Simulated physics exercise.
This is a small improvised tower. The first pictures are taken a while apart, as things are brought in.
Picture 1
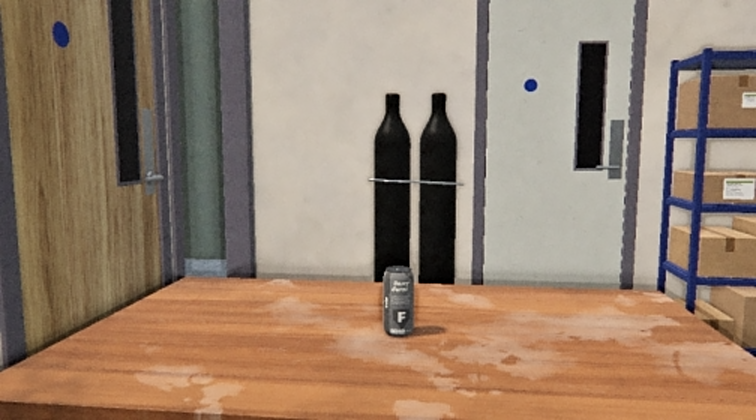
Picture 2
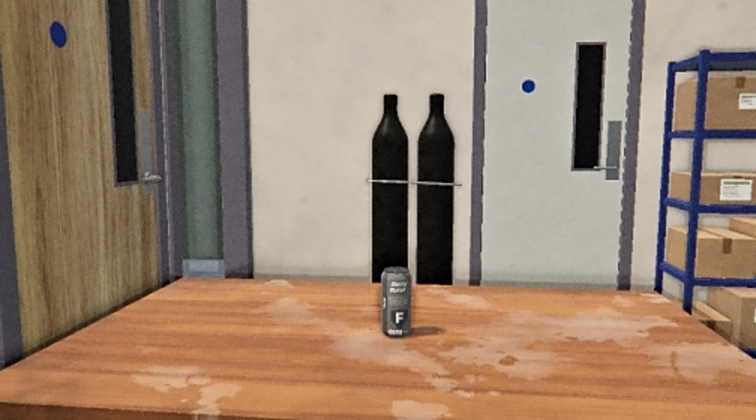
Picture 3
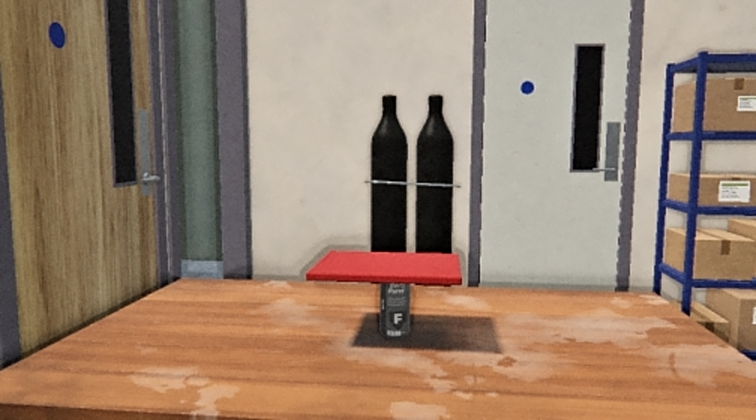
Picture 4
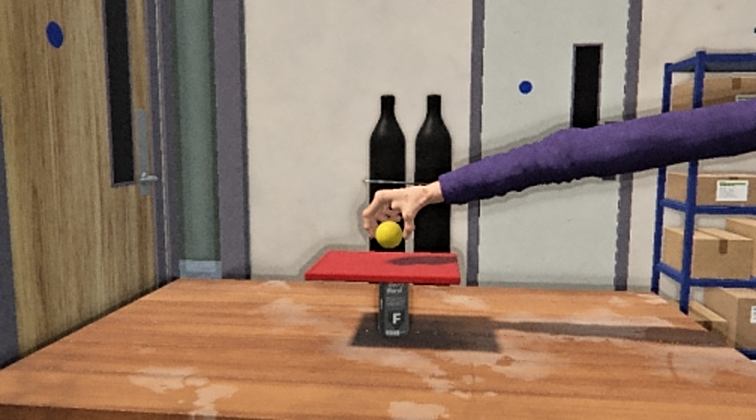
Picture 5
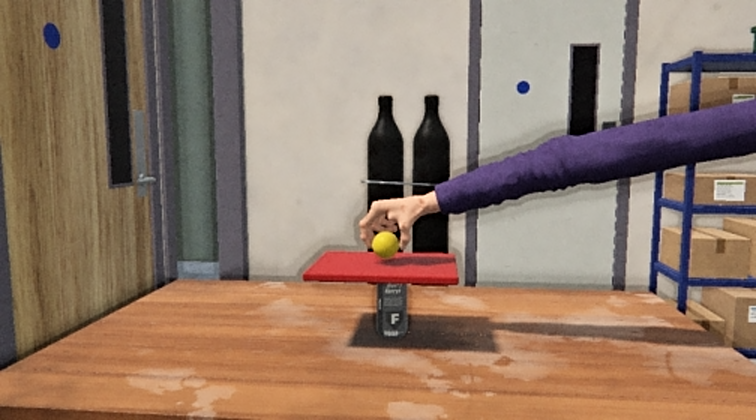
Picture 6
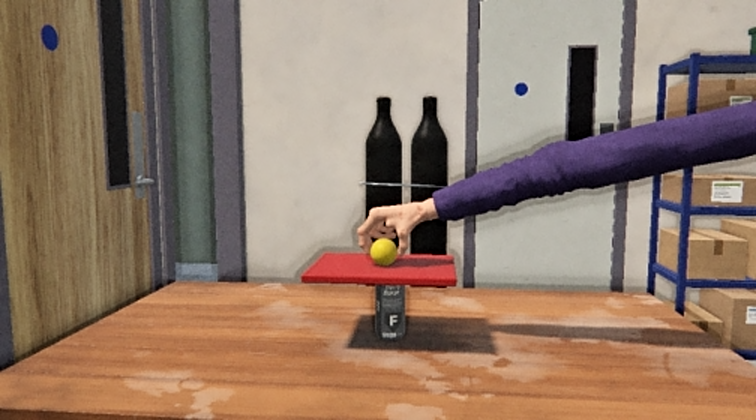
In a room with two doors and blue shelving, a grey can stands alone on a worn wooden table. A flat red board then appears on top of the can. A purple-sleeved arm reaches in from the right, lowers a yellow lemon onto the board and keeps hold of it.
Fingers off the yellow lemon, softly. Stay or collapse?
As it turns out, it stays up.
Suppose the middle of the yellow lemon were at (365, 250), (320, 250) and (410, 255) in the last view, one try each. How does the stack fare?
First, it stays up; second, it loses its balance; third, it holds.
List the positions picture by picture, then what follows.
In the first frame, the last thing is not in view yet; grey can (399, 302).
In the second frame, the last thing is not in view yet; grey can (396, 302).
In the third frame, the last thing is not in view yet; grey can (395, 303).
The fourth frame shows coming down; yellow lemon (389, 235); grey can (394, 303).
The fifth frame shows coming down; yellow lemon (386, 245); grey can (392, 303).
The sixth frame shows set down, still held; yellow lemon (384, 252); grey can (390, 305).
Then, 0.30 s after the last picture, nothing has stirred.
Then, 0.70 s after the last picture, yellow lemon resting near (384, 252).
At rest, all 3 in place. Seen from the same camera at the end, yellow lemon near (384, 252). The stack keeps its balance.
